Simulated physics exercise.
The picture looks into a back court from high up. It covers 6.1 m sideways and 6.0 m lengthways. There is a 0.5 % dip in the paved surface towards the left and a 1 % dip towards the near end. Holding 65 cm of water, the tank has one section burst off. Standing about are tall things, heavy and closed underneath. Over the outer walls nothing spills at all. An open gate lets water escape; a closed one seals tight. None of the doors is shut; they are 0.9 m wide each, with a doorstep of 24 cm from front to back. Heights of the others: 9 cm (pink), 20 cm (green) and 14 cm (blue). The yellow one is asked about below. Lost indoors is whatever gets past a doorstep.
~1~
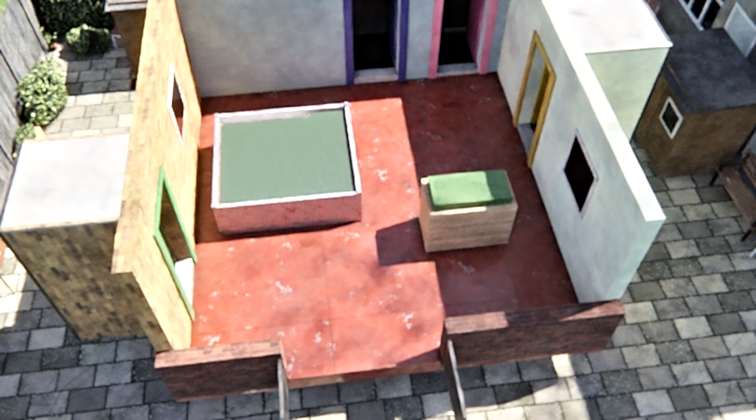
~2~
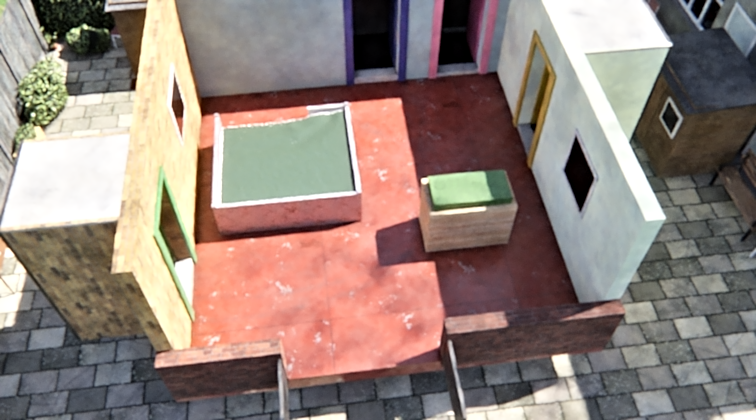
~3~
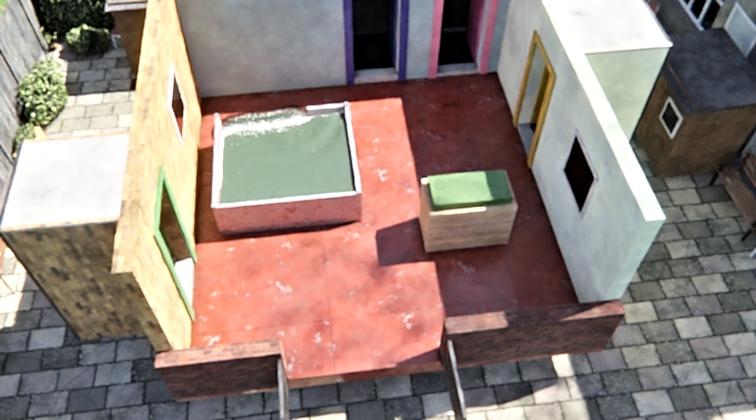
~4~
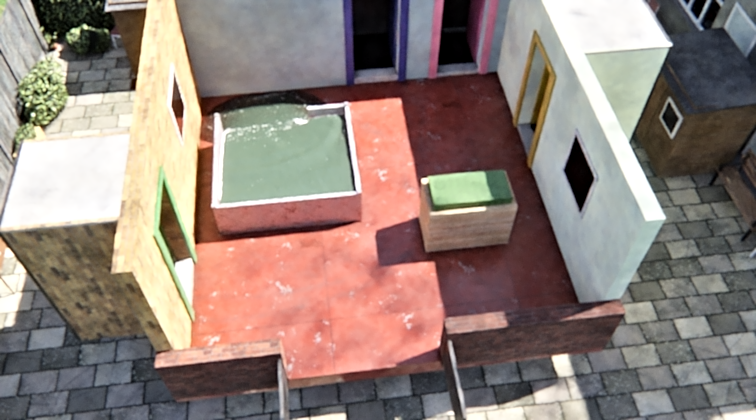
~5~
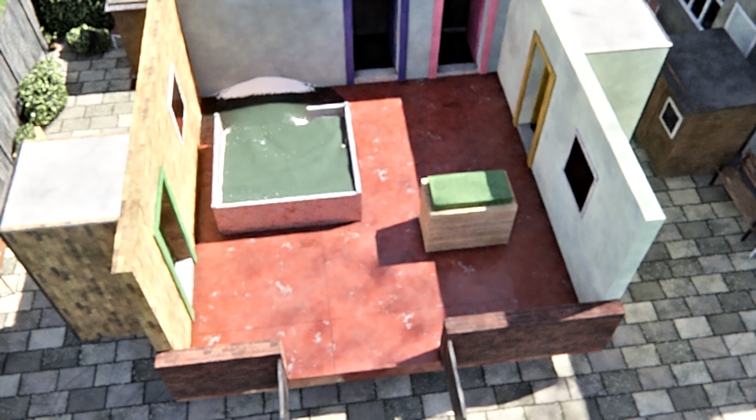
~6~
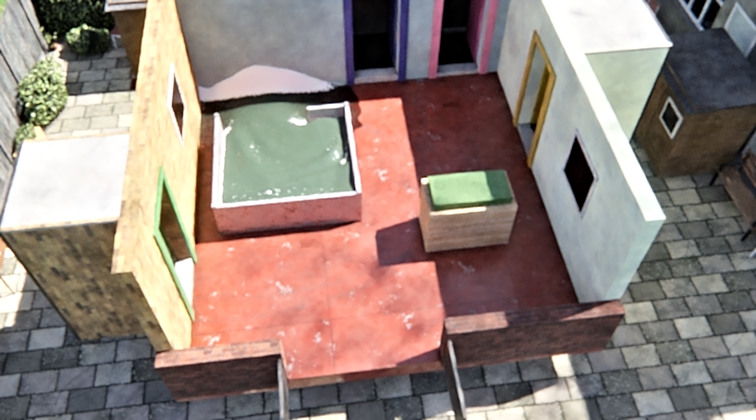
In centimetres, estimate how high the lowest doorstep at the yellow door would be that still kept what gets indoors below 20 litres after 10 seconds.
It comes to roughly 12.5 cm.
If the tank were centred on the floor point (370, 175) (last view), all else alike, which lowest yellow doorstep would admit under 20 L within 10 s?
With that change, some 6.5 centimetres.
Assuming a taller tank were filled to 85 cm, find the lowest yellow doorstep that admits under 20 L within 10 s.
In that case, roughly 18 cm.
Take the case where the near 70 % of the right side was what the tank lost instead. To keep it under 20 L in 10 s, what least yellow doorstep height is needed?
Some 24 centimetres.
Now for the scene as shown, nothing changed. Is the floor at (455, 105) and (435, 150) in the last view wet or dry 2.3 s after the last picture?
Taking them in turn, they come out submerged and submerged.
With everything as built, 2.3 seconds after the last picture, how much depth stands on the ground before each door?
At the pink door the depth is 5 cm, at green 11 cm, at yellow 14 cm and at blue 10 cm.
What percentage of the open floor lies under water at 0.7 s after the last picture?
I'd estimate about 15 percent.
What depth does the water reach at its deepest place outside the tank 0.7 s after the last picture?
Up to some 65 centimetres, I'd say.
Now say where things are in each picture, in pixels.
The first frame shows still water, 65 cm deep, in the tank at (285, 156); the yellow door at (533, 105) is dry.
In the second frame, the gap is on the far side, the front 0.3 m out at a hidden place; the back of the tank holds 65 cm.
In the third frame, the front is at a hidden place, 0.8 m from the gap on the far side; 1.2 m2 of floor is wet, 65 cm left at the back.
In the fourth frame, the gap is on the far side, the front 1.3 m out at (271, 95); the back of the tank holds 65 cm.
In the fifth frame, water pours out on the far side and has run 1.4 m, to (283, 90); about 9 cm deep outside, 64 cm at the back.
In the sixth frame, the front is at (342, 86), 1.5 m from the gap on the far side; 3.5 m2 of floor is wet, 58 cm left at the back; 3.6 m in a straight line remain to the yellow door at (533, 105).
Then, 0.7 s after the last picture water covers 15 % of the floor, deepest (65 cm) near (202, 99); it has not reached the yellow door.
Then, 2.3 s after the last picture water covers 50 % of the floor, deepest (35 cm) near (190, 376); 14 cm at the yellow door, 0 litres in over its 9 cm doorstep.
Then, 9.3 s after the last picture water covers 95 % of the floor, deepest (13 cm) near (557, 332); 8 cm at the yellow door, 54 litres in over its 9 cm doorstep.
At the yellow door as built, the water peaked near 17 cm, 2.9 s after the last picture.
With a doorstep of 11.5 cm, 27 litres would have come in within the 10 s; with 15.5 cm, 4 litres. So under 20 litres takes about 12.5 cm.
